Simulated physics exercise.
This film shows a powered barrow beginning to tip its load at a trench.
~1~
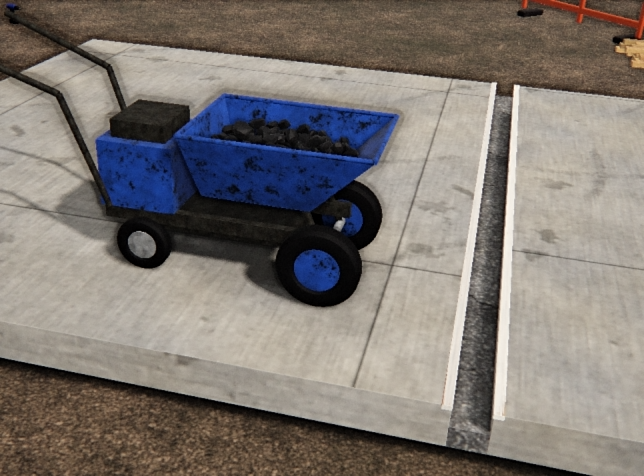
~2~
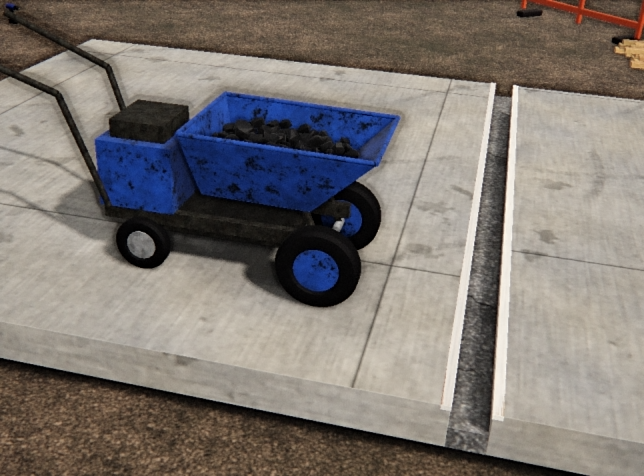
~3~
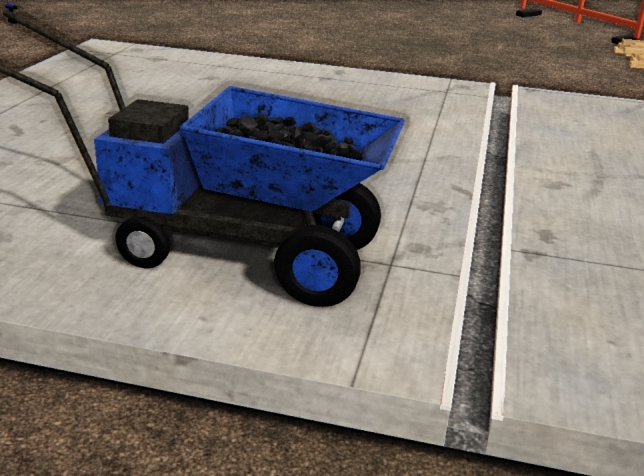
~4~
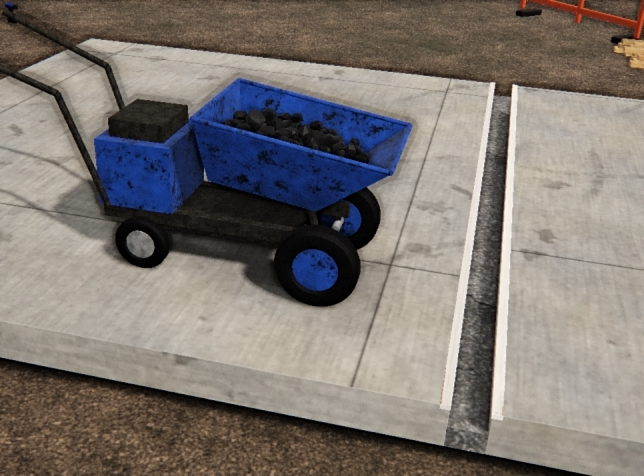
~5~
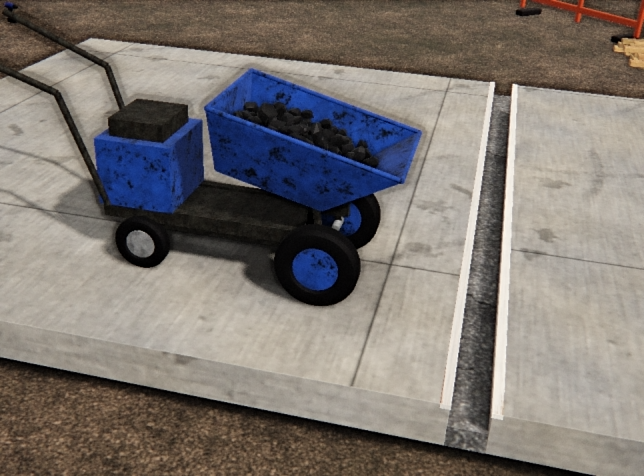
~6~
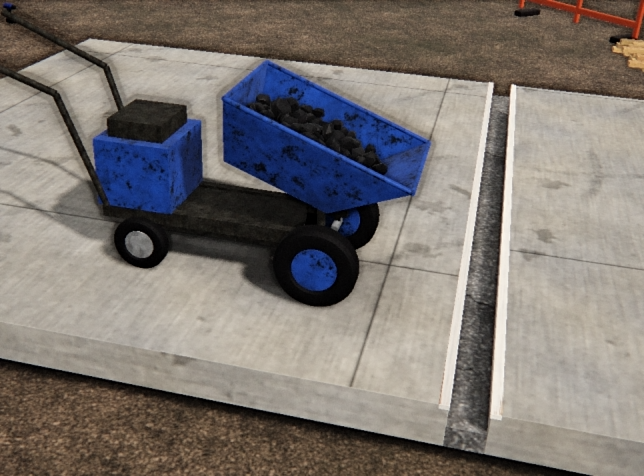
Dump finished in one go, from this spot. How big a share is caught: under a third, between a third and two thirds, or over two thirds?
The load will go in at a third to two thirds.
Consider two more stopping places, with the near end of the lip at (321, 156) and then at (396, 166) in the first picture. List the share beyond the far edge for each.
The first spot yields roughly 0 percent, the second roughly 30 percent.
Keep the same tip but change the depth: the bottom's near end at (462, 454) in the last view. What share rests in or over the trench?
Estimate: Approx. 60 %.
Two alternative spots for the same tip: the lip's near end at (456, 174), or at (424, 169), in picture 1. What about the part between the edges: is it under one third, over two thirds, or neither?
Record - trial one: Less than a third; trial two: Less than a third.
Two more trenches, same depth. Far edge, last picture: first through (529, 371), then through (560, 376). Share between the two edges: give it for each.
In order, some 80 and some 80 percent.
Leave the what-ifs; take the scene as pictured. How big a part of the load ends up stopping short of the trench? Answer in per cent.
10 %.
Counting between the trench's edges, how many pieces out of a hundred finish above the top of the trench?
I'd put it near 40 per cent.
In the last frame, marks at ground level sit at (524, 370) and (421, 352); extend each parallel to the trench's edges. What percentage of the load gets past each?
10 % and 70 %.
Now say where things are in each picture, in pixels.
In the first picture, lip of the skip near (375, 163), level; top of the load near (279, 139), lumps of coal; first edge of the trench near (454, 357); far edge near (502, 366), the trench under half as wide as the skip, and about half as deep as wide.
In the second picture, lip of the skip near (376, 164), level; top of the load near (279, 138).
In the third picture, lip of the skip near (382, 168), tipped barely; top of the load near (260, 138).
In the fourth picture, lip of the skip near (391, 173), tipped a little; top of the load near (267, 134).
In the fifth picture, lip of the skip near (402, 182), tipped a little; top of the load near (274, 124).
In the sixth picture, lip of the skip near (413, 193), tipped clearly; top of the load near (286, 119); first edge of the trench near (451, 357); far edge near (499, 365).
Shortly afterwards, skip tipped steeply; the whole lot in the skip.
Next, skip tipped right over; near half in the skip; a little short of the trench; near a third in or heaped over the trench; only a few beyond it.
Some moments later, skip tipped right over; near a quarter in the skip; a little short of the trench; near half in or heaped over the trench; near a quarter beyond it.
In the end, skip tipped right over; near a quarter in the skip; a little short of the trench; near half in or heaped over the trench; near a quarter beyond it.
